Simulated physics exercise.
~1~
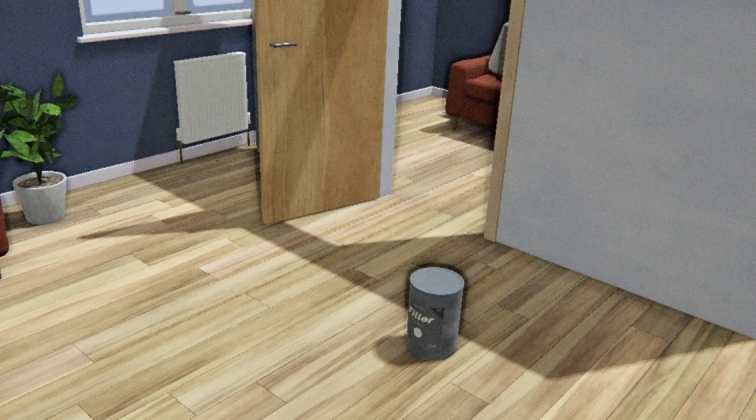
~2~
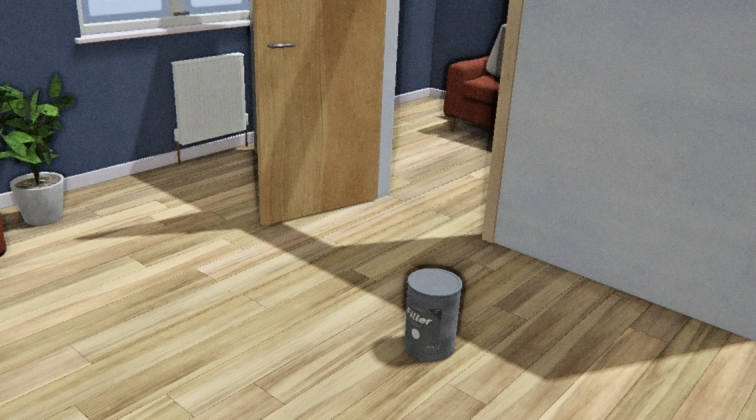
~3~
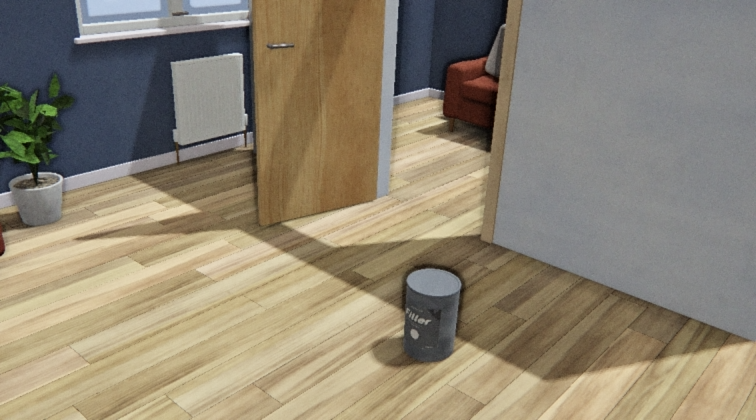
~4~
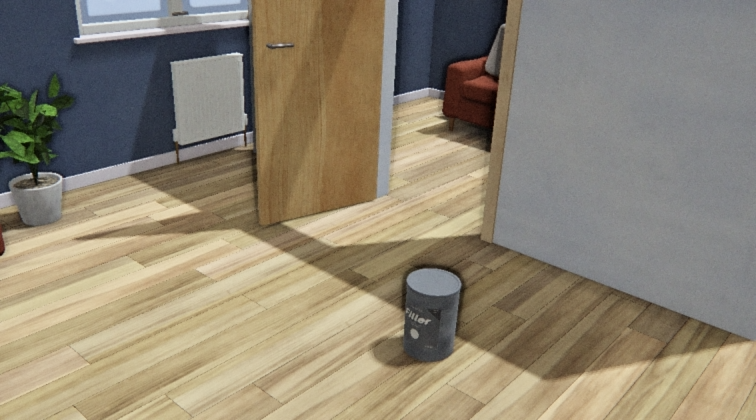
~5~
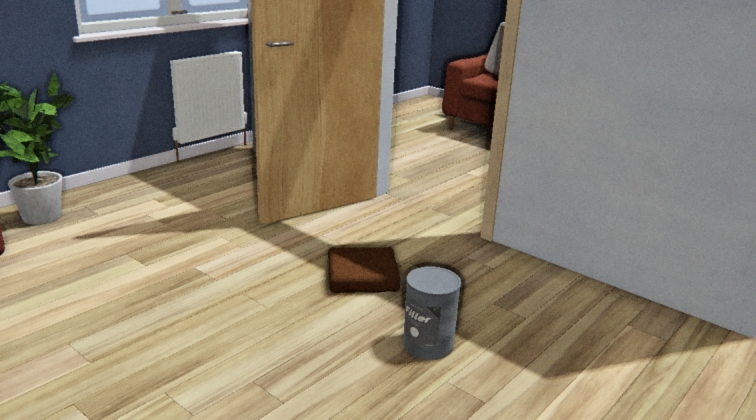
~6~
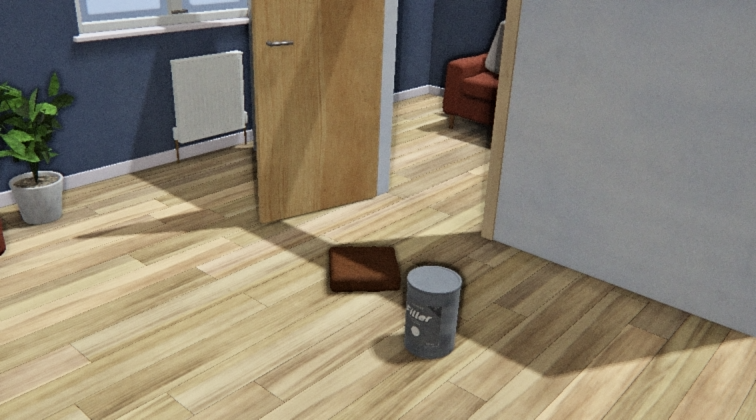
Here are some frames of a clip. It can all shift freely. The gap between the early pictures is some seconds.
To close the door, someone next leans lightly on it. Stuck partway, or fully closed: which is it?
Fully closed.
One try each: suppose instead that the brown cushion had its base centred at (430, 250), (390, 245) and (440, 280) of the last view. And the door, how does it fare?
Case 1: Door stays partly open. Case 2: Door stays partly open. Case 3: Door ends up flush.
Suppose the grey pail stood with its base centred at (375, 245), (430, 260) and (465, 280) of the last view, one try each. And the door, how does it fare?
First try: It gets stuck; second try: It closes fully; third try: It closes fully.
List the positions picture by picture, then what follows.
In the first picture, door wide open and still; grey pail (434, 314).
In the second picture, door wide open and still; grey pail (432, 315).
In the third picture, door wide open and still; grey pail (431, 315).
In the fourth picture, door wide open and still; grey pail (431, 315).
In the fifth picture, door wide open and still; grey pail (431, 313).
In the sixth picture, door wide open and still; brown cushion (364, 268); grey pail (432, 312).
Then, 0.60 s later than the last frame, door at 81°.
Then, 1.00 s later than the last frame, door at 48°.
Then, 1.40 s later than the last frame, door at 12°.
When it is over, door at 0°; both as before. End places, in pixels of the last picture, brown cushion near (364, 268).
